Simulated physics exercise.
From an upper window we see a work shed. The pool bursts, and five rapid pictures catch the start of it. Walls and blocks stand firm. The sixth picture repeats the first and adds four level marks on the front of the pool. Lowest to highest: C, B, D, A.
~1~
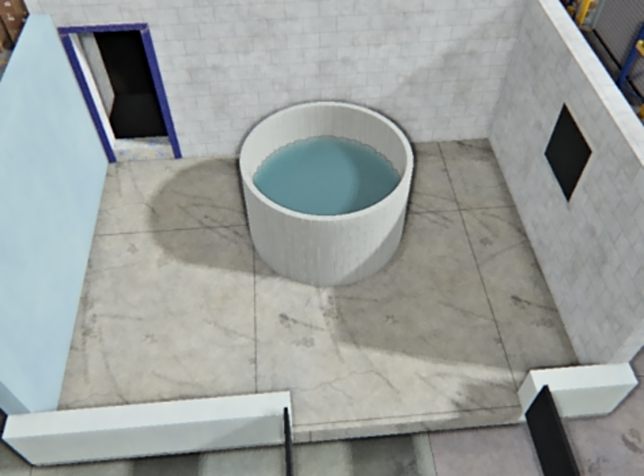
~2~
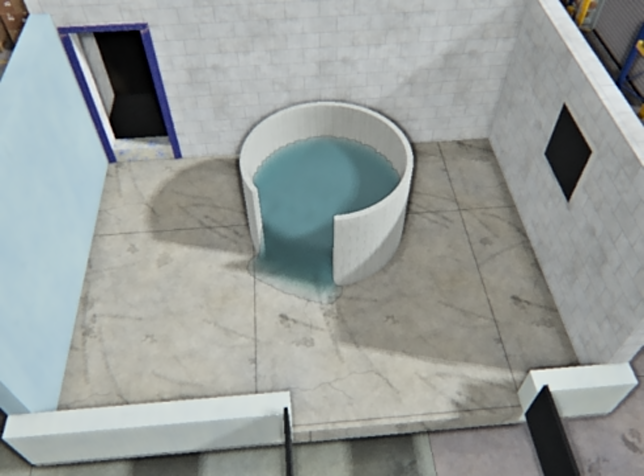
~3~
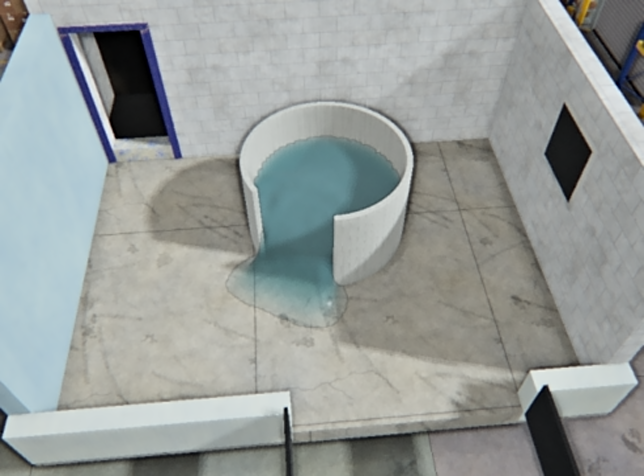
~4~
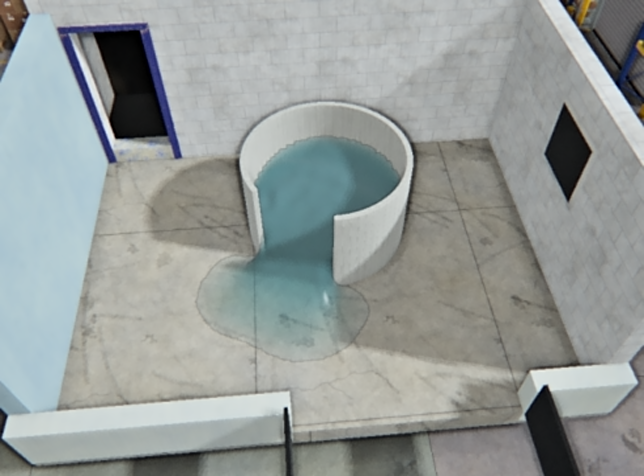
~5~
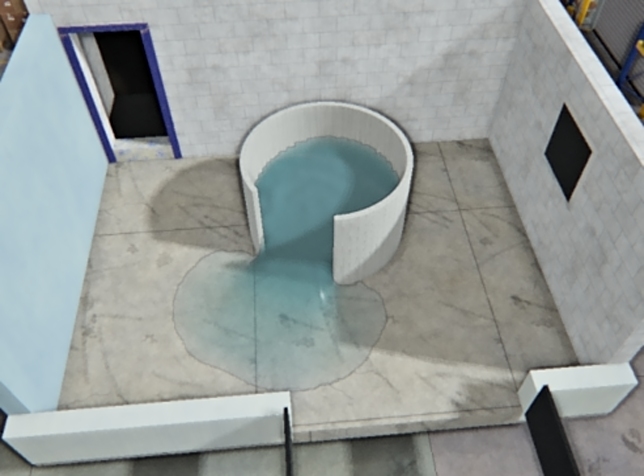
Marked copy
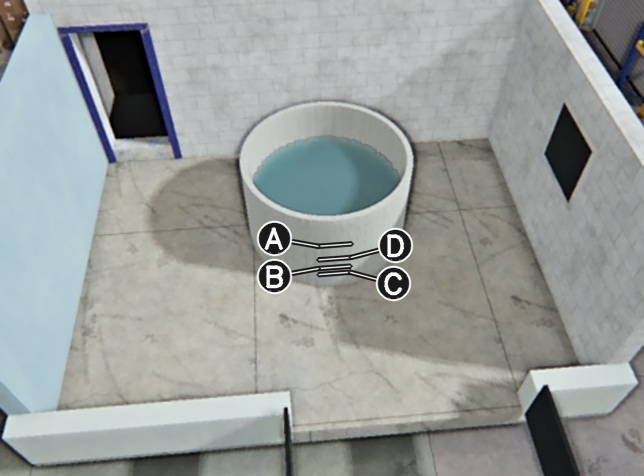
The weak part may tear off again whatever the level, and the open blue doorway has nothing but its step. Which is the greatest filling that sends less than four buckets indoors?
Go for A.
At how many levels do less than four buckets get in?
All of them.
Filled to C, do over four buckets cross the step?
No, that is safe.
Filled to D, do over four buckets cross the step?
No, not at all.
On the marked copy, A at (334, 245); B at (334, 267); C at (334, 273); D at (334, 258); from the bottom up C, B, D, A.
With A, a bucket or two gets in.
With B, nothing gets over.
With C, nothing gets over.
With D, nothing gets over.
